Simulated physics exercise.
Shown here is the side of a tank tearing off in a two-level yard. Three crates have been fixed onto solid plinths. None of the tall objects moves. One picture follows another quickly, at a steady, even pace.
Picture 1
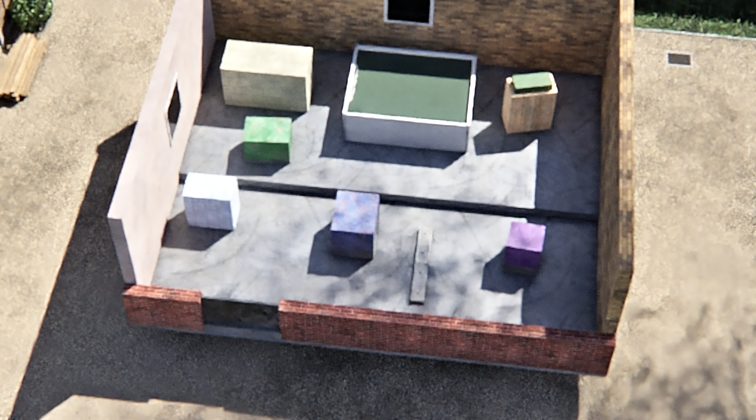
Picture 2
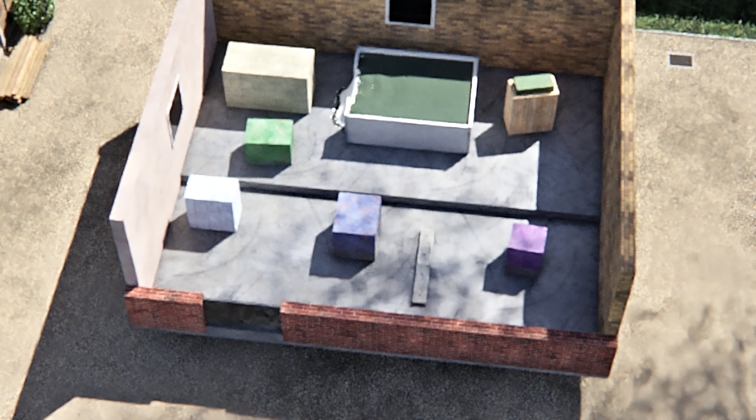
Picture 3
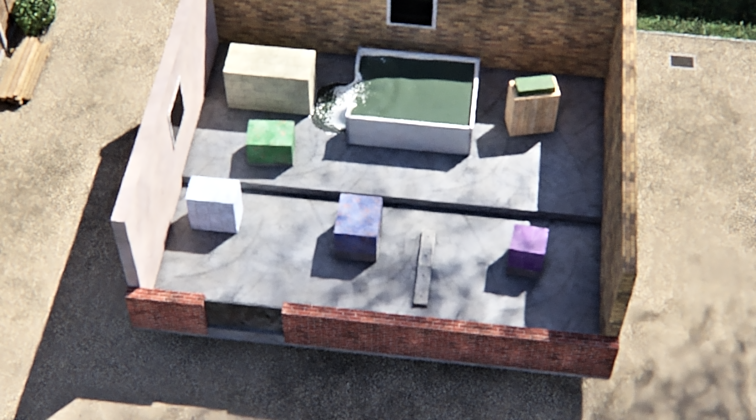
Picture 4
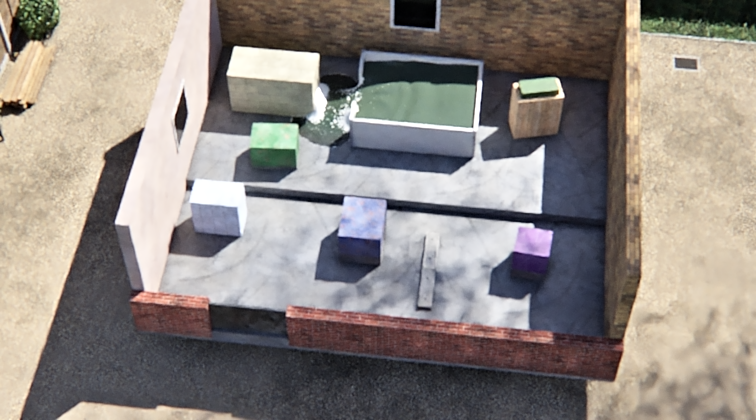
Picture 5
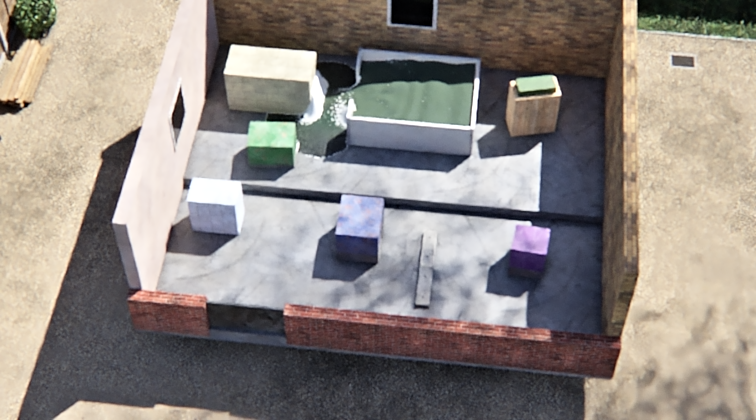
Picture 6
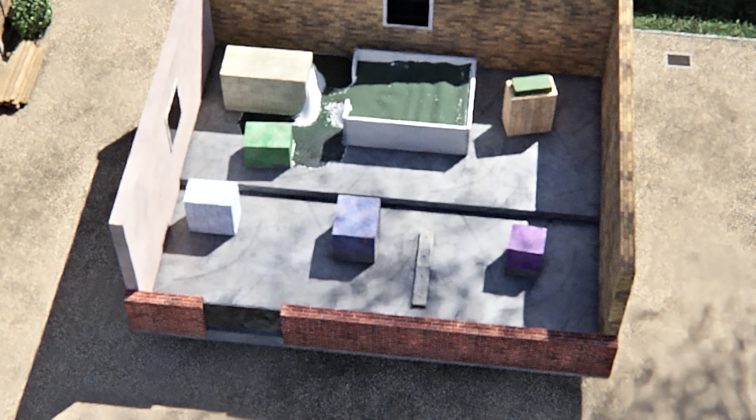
In a walled yard, dark green water pours from the open tank's left side and spreads left.
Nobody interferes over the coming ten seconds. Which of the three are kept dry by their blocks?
The purple crate remains dry; the blue crate remains dry; the green crate ends up wet.
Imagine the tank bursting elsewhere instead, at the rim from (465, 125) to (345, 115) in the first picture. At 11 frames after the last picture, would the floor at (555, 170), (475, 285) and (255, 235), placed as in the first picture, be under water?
Taking the points one after the other, they come out not soaked, inundated and inundated.
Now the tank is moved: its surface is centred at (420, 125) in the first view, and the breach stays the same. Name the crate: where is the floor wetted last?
The purple-painted one comes last.
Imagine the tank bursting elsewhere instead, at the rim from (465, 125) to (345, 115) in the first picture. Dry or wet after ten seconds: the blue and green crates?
As I see it, the blue one gets reached, and the green one is not reached.
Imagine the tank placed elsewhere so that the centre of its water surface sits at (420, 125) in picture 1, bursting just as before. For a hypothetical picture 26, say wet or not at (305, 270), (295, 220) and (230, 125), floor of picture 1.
Results in order - swamped, swamped, swamped.
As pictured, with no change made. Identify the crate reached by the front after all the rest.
Should be the one in purple.
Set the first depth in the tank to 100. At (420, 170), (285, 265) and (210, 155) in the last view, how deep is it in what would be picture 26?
I'd say around 0 per cent, then 2 per cent, then 12 per cent.
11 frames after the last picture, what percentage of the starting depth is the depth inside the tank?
Estimate: Close to 60 %.
A moment on, water covers 15 % of the floor; the purple crate not reached, the blue crate not reached, the green crate water round its plinth.
Next, water covers 30 % of the floor; the purple crate not reached, the blue crate water round its plinth, the green crate water round its plinth.
Then, water covers 45 % of the floor; the purple crate not reached, the blue crate water round its plinth, the green crate water round its plinth.
Later, water covers 70 % of the floor; the purple crate water round its plinth, the blue crate water round its plinth, the green crate water round its plinth.
In the end, water covers 90 % of the floor; the purple crate stayed above the water, the blue crate stayed above the water, the green crate was topped.
